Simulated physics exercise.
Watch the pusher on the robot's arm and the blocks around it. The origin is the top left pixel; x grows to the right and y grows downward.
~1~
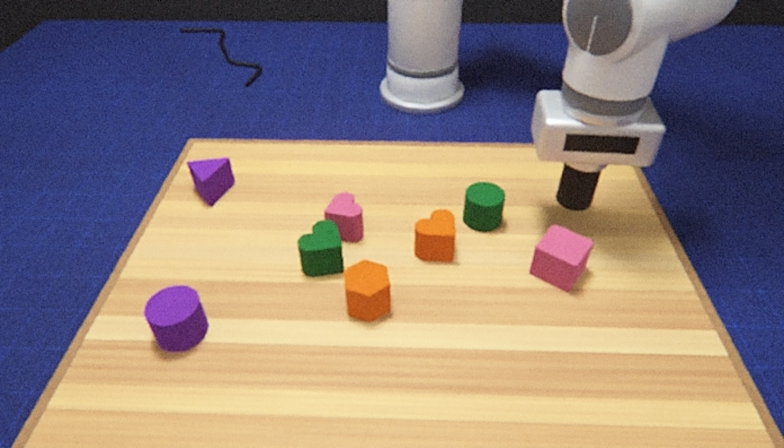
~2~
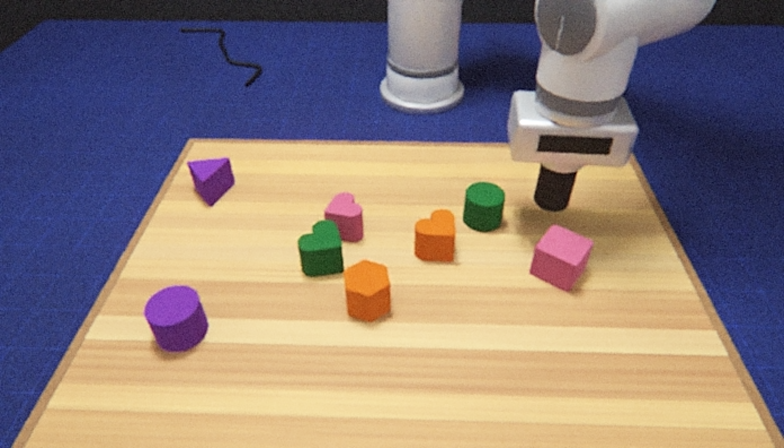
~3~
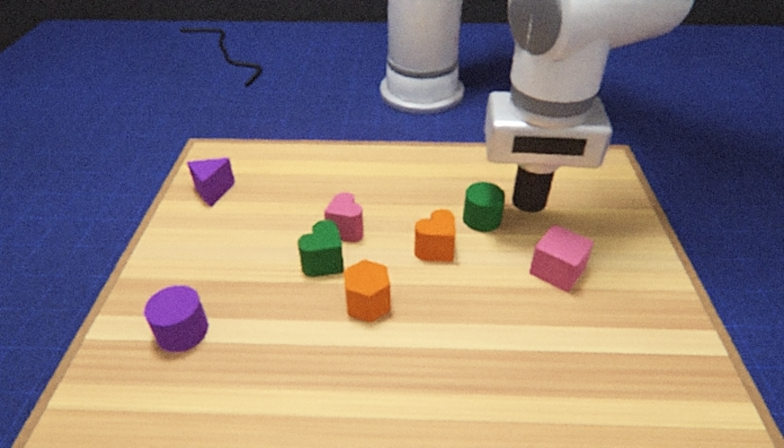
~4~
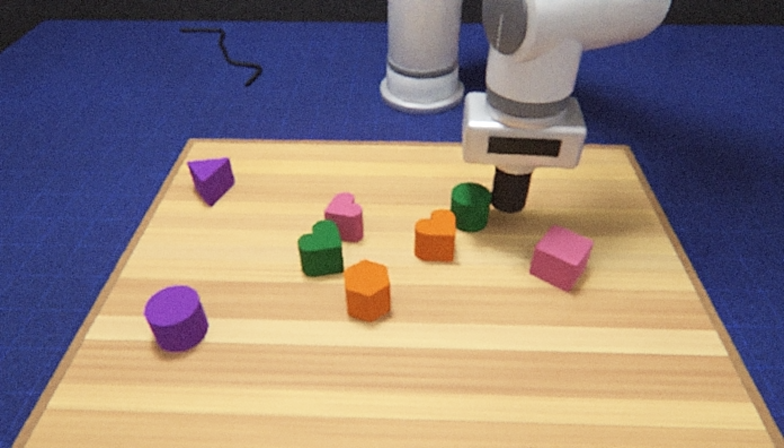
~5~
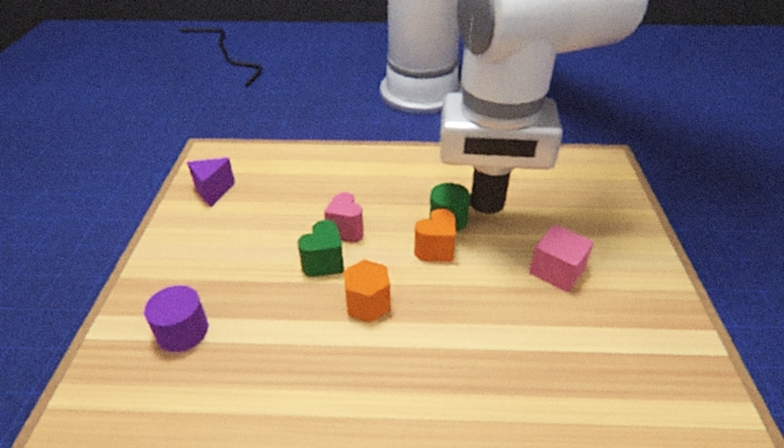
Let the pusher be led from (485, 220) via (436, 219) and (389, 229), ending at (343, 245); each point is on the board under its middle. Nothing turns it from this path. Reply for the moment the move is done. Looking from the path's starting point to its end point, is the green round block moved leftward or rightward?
Facing the way the path runs, start to end, you'll find the green round block has shifted right.
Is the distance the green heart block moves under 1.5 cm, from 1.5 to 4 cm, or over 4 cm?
Below 1.5 cm.
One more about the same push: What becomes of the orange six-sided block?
That block stays in place.
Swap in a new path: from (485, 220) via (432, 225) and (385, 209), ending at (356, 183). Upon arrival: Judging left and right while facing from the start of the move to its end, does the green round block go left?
My answer is yes.
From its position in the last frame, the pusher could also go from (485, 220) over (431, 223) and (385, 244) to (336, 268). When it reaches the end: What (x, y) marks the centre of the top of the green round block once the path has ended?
The centre of its top face lies at (363, 197).
What follows on the original path. One third of the way, pusher at (436, 202); green round block at (399, 194).
Two thirds of the way, pusher at (389, 212); pink heart block at (321, 208); green round block at (351, 197).
At the end, pusher at (342, 228); green heart block at (314, 241); pink heart block at (295, 211); orange six-sided block not moved; orange heart block not moved; green round block at (324, 197).
